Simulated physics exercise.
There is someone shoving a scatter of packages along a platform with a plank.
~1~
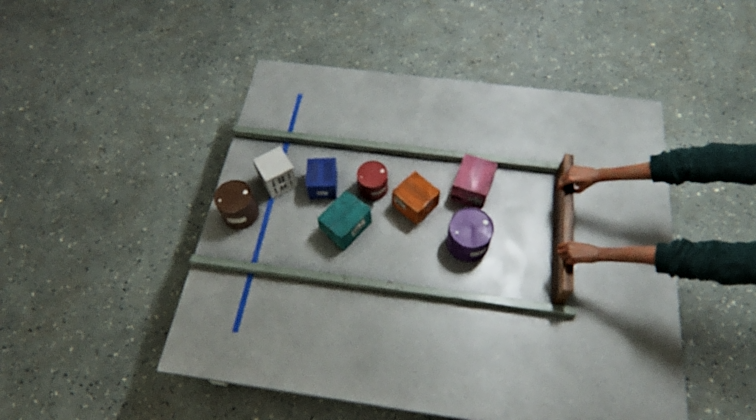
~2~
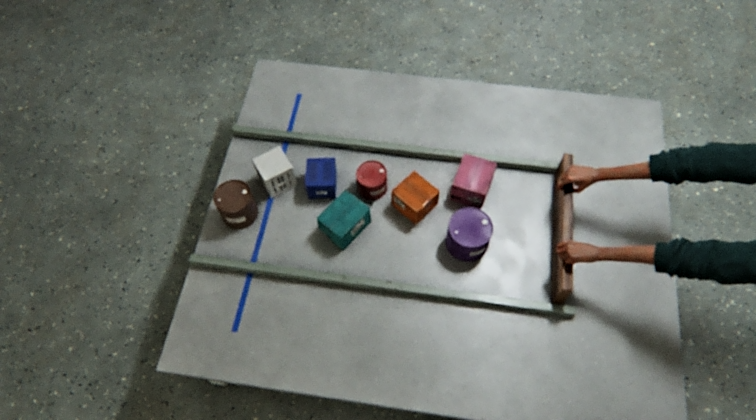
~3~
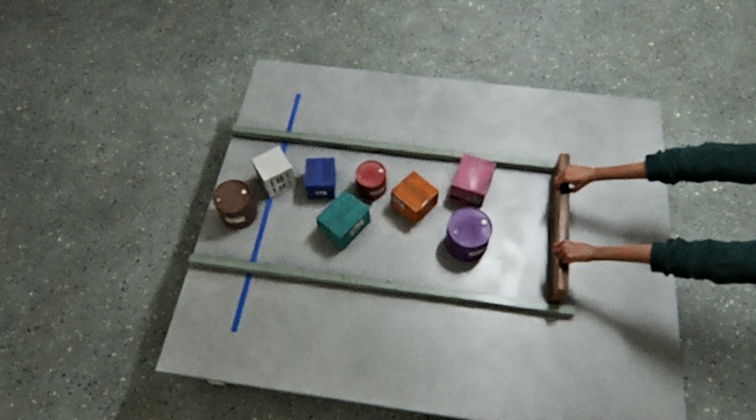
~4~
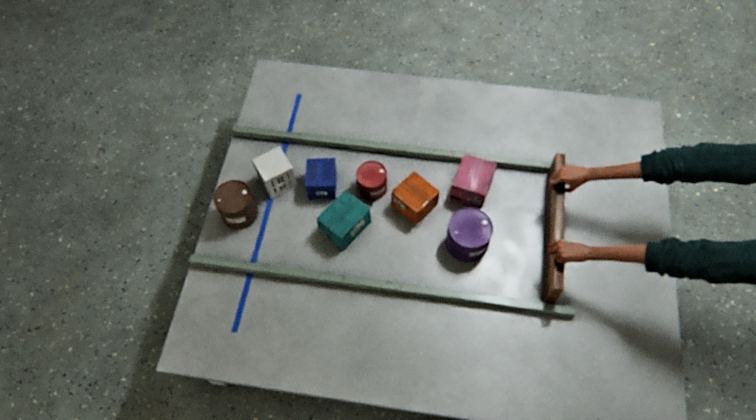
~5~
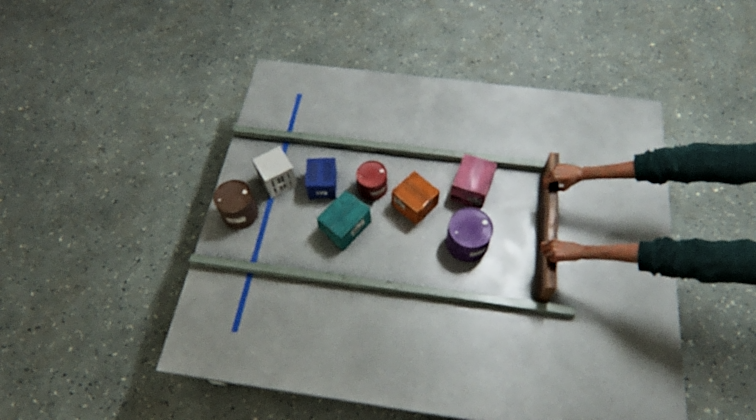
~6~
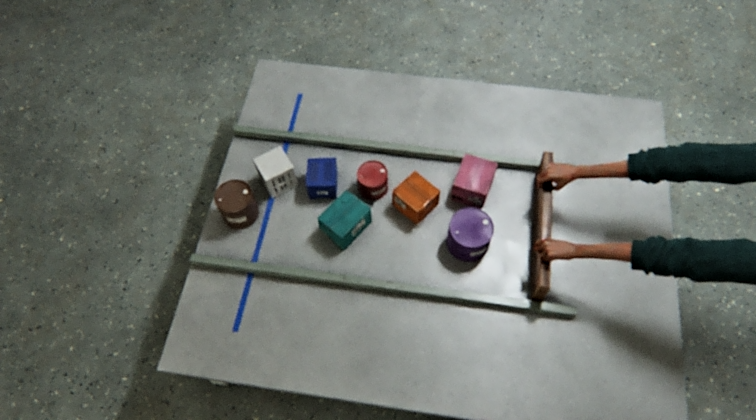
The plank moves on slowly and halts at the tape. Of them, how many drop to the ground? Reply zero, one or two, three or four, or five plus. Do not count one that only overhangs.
Three or four.
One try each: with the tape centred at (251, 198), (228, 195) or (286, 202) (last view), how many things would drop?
So, reaching the ground: 5, then 8, then 2.
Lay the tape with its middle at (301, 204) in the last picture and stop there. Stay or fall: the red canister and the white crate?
The red canister remains in place; as for the white crate, it does not stay.
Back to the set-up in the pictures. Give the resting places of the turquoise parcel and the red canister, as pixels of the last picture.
Final positions - turquoise parcel around (205, 218), red canister around (236, 144).
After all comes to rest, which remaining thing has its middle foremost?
It would be the turquoise parcel.
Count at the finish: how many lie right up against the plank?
2 of them.
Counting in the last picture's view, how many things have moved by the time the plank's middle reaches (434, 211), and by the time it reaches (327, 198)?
At first I count 4, and then 8.
Soon after, none off yet; brown canister at rest near (237, 205); white crate at rest near (276, 172); blue tote at rest near (322, 178).
Then, none off yet; brown canister at rest near (237, 205); white crate moved about its own width near (251, 168); blue tote moved about its own width near (286, 174).
At rest, the number that fall off is three or four; fallen, blue tote, white crate and brown canister.
